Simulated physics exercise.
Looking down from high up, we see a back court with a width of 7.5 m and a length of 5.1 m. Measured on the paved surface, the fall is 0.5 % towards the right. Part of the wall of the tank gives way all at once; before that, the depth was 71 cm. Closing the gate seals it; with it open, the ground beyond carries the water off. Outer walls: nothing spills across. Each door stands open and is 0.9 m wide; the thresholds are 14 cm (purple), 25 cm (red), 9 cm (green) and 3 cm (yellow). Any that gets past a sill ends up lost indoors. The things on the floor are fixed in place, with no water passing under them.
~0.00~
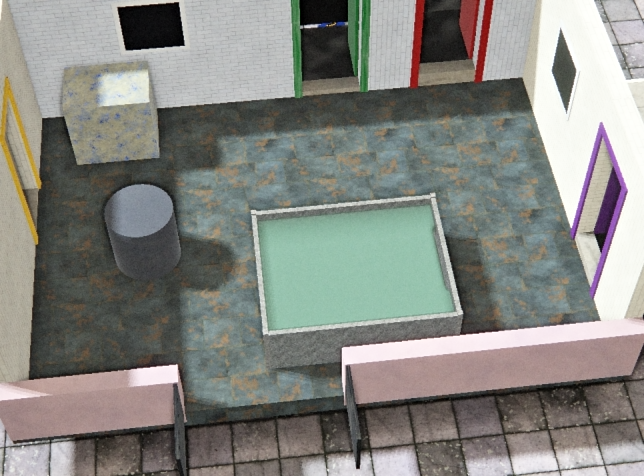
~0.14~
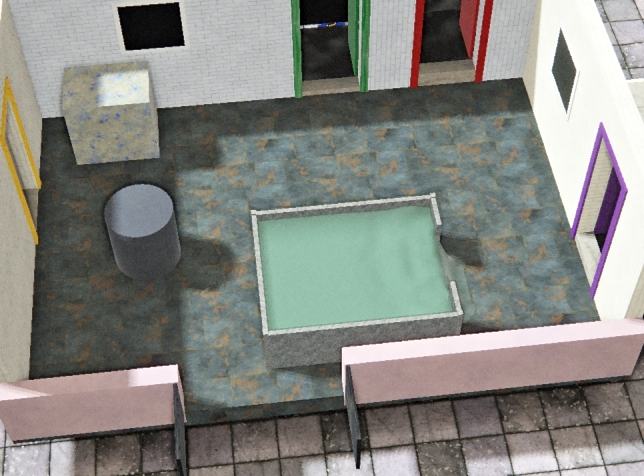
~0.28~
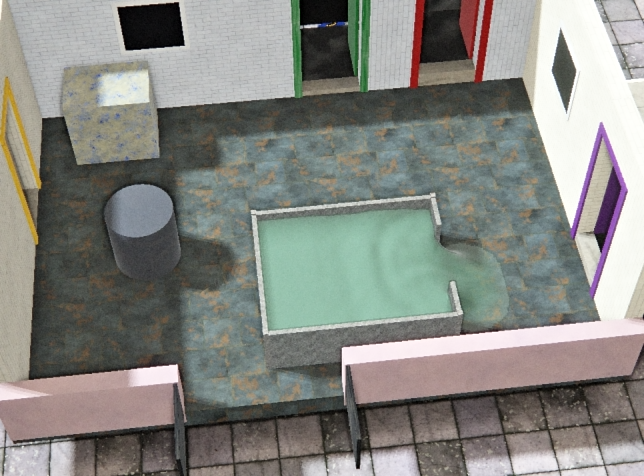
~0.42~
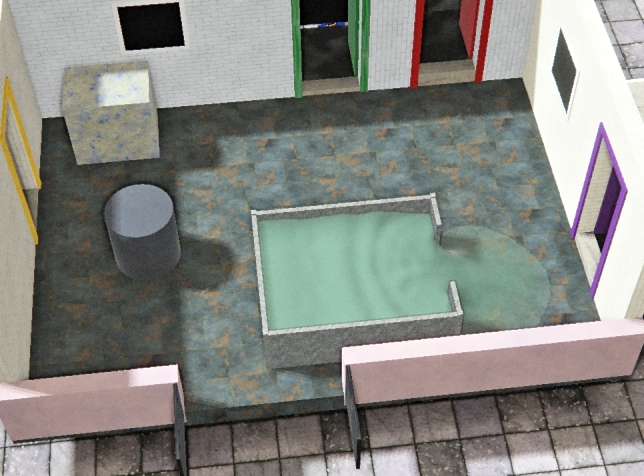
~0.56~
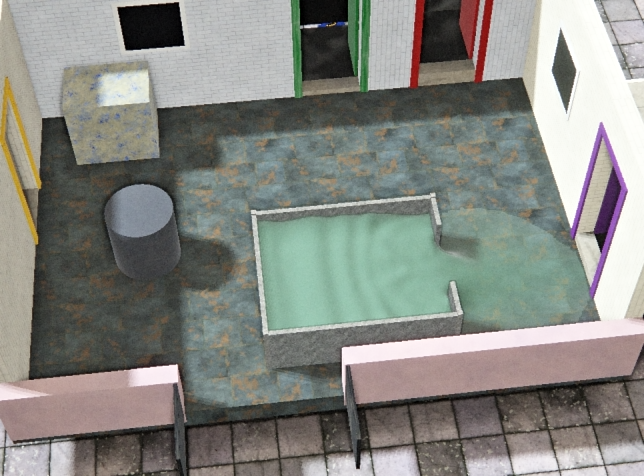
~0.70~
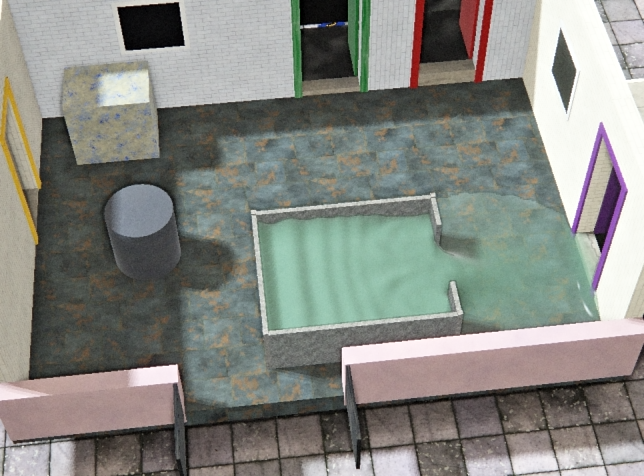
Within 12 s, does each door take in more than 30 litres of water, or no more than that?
In that time the purple door takes in more, the red door takes in no more, the green door takes in no more, the yellow door takes in more.
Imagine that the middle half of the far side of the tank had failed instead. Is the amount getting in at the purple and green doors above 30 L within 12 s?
At the purple door the limit is not exceeded; at the green door it is surpassed.
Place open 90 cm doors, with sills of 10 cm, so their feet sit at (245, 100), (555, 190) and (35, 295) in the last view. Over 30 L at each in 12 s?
So, in the order given, it's shy of the mark, then beyond the mark, then shy of the mark.
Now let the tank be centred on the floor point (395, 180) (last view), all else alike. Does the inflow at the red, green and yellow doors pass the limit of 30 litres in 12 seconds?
With respect to that limit, red ends up inside it, green ends up inside it, yellow ends up outside it.
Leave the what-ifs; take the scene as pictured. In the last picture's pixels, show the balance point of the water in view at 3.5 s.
Pixel position near (428, 264).
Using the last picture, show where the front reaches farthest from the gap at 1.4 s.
(536, 129).
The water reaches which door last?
The yellow door.
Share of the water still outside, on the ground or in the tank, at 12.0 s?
Share still there: About 74 %.
After 1.4 s water covers 20 % of the floor and is deepest (46 cm) near (607, 351); purple door 33 cm at the sill, 100 L in, red door not reached, green door not reached, yellow door not reached.
After 2.2 s water covers 25 % of the floor and is deepest (39 cm) near (575, 252); purple door 38 cm at the sill, 241 L in, red door not reached, green door not reached, yellow door not reached.
After 3.5 s water covers 35 % of the floor and is deepest (28 cm) near (582, 273); purple door 27 cm at the sill, 397 L in, red door 19 cm at the sill, 0 L in, green door 4 cm at the sill, 0 L in, yellow door not reached.
After 7.0 s water covers 80 % of the floor and is deepest (18 cm) near (582, 273); purple door 17 cm at the sill, 531 L in, red door 13 cm at the sill, 0 L in, green door 7 cm at the sill, 0 L in, yellow door not reached.
After 12.0 s water covers 100 % of the floor and is deepest (12 cm) near (522, 88); purple door 10 cm at the sill, 541 L in, red door 9 cm at the sill, 0 L in, green door 5 cm at the sill, 0 L in, yellow door 7 cm at the sill, 53 L in.
